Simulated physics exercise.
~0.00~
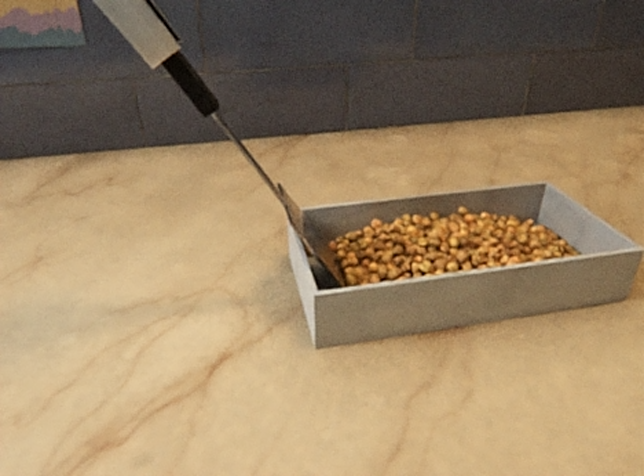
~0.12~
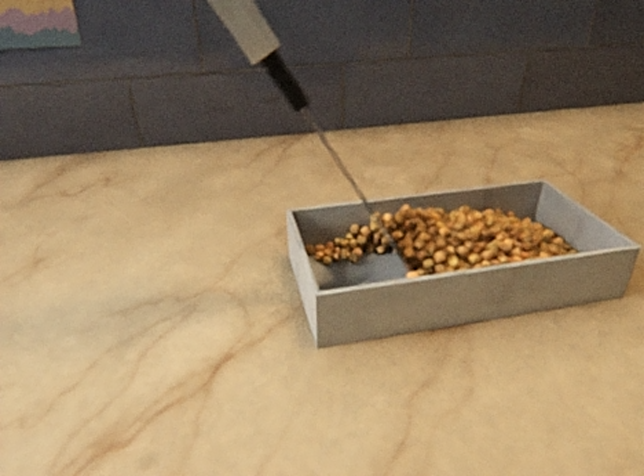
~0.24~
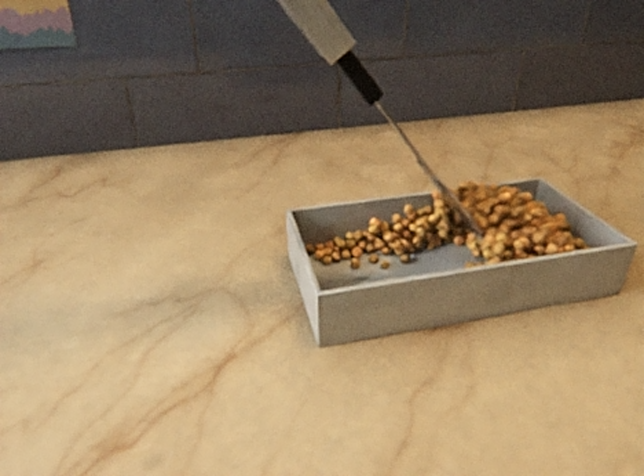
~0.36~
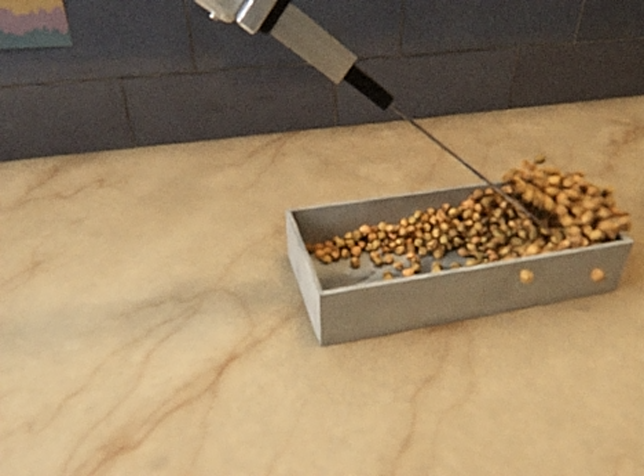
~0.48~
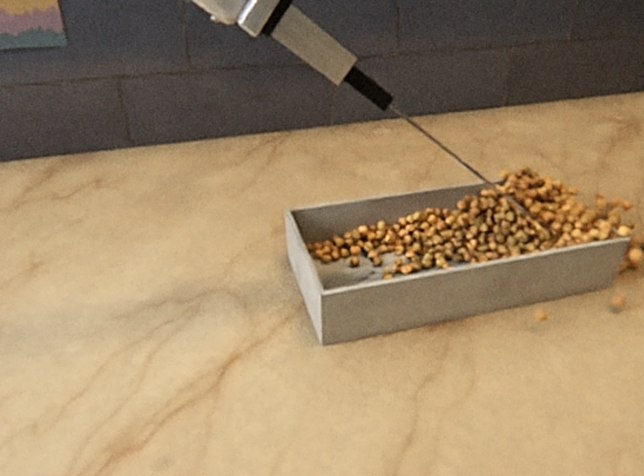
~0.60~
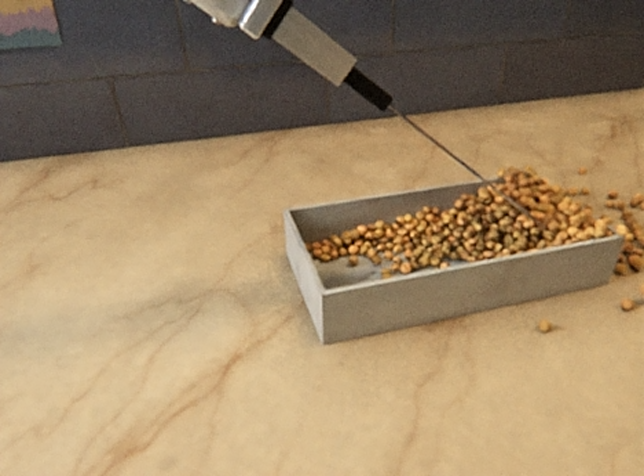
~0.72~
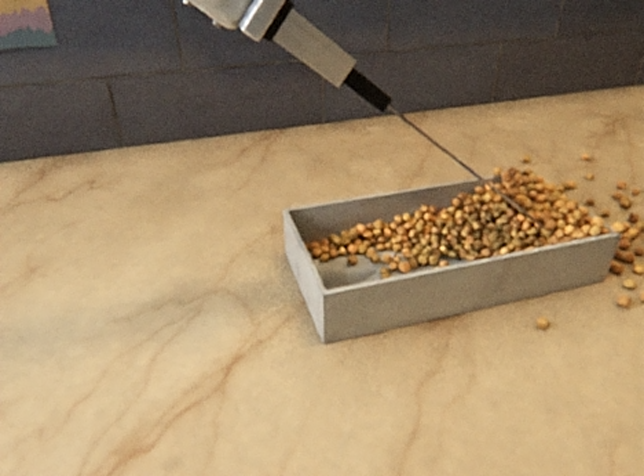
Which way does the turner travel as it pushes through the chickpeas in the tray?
The turner moves to the right, heaping the chickpeas toward that end of the tray.
On a marbled countertop, a robot arm pushing a turner right through a tray of chickpeas, some spilling over the far right end.
